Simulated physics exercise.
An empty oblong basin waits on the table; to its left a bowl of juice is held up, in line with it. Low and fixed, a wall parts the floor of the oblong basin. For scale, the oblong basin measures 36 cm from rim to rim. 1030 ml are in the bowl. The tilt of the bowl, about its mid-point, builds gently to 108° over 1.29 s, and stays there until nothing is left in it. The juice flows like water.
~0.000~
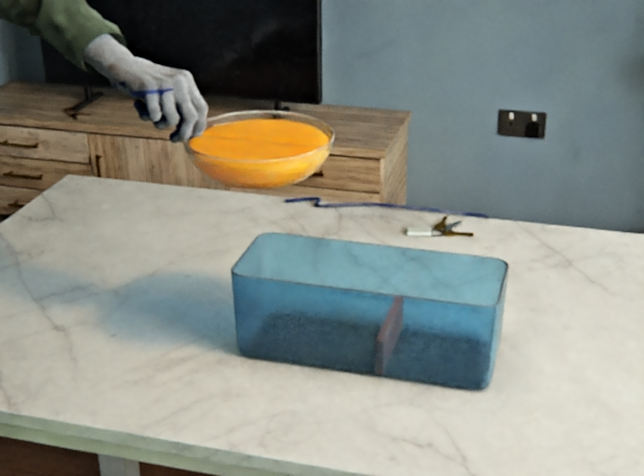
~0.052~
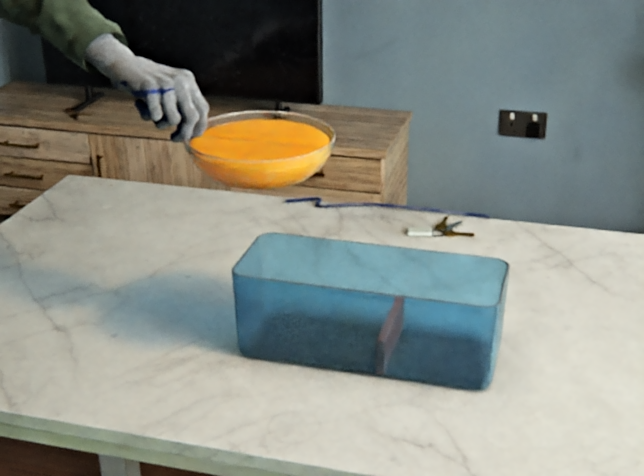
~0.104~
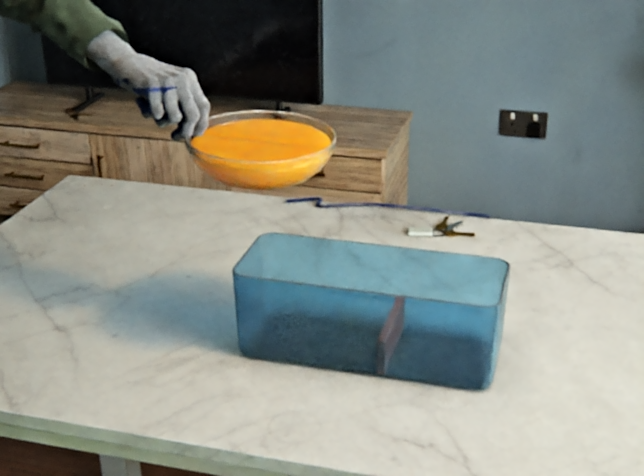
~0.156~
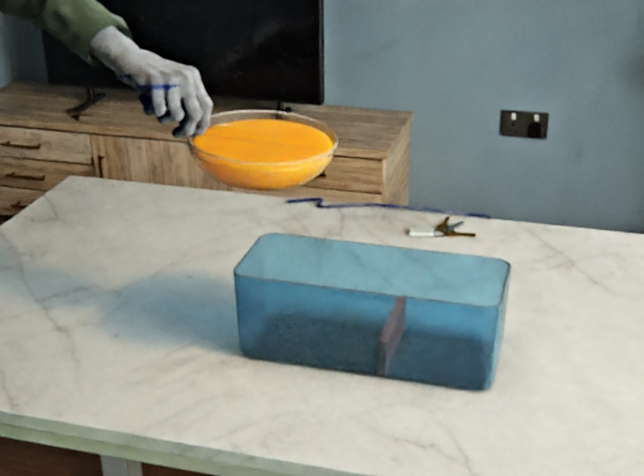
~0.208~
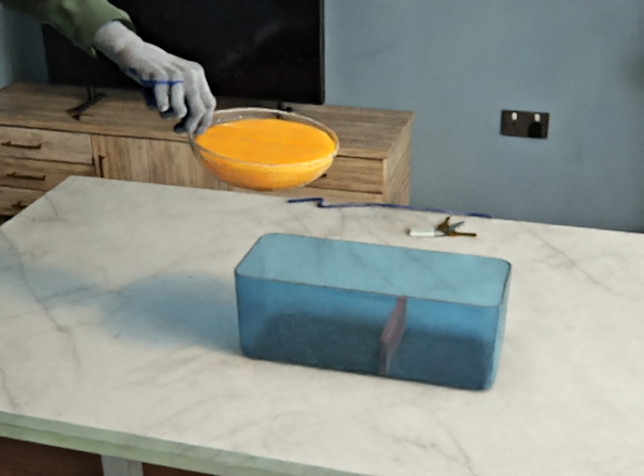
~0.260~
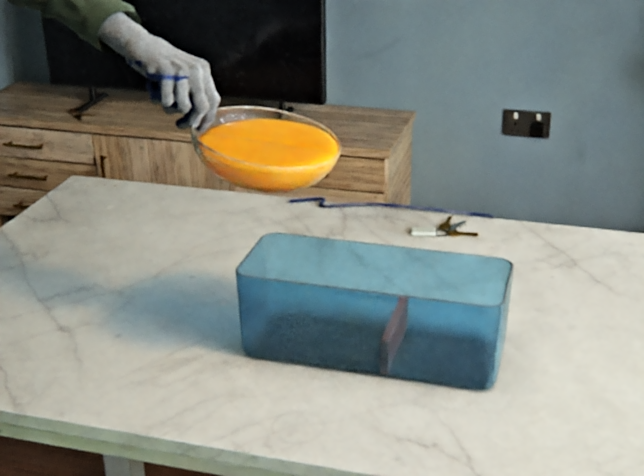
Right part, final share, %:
35 %.
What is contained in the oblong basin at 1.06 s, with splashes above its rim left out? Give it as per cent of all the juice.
I'd put it at roughly 88 per cent.
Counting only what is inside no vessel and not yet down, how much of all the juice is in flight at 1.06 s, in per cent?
Roughly 2 %.
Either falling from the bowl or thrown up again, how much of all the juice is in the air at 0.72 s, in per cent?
Roughly 42 percent.
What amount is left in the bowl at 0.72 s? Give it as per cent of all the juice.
Still held: Roughly 20 % of the total.
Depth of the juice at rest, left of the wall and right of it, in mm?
The left side settles near 20 mm and the right side near 20 mm.
Then, 0.72 s in, the tilt is 64° and 20 per cent is still to pour, 13 is left of the wall and 21 right of it.
Then, 1.06 s in, the tilt is 99° and 0 per cent is still to pour, 53 is left of the wall and 35 right of it.
Then, 1.41 s in, the tilt is 108° and 0 per cent is still to pour, 53 is left of the wall and 35 right of it.
Then, 1.79 s in, the tilt is 108° and 0 per cent is still to pour, 53 is left of the wall and 35 right of it.
Finally, 53 per cent lies left of the wall, 35 right of it and 12 outside.
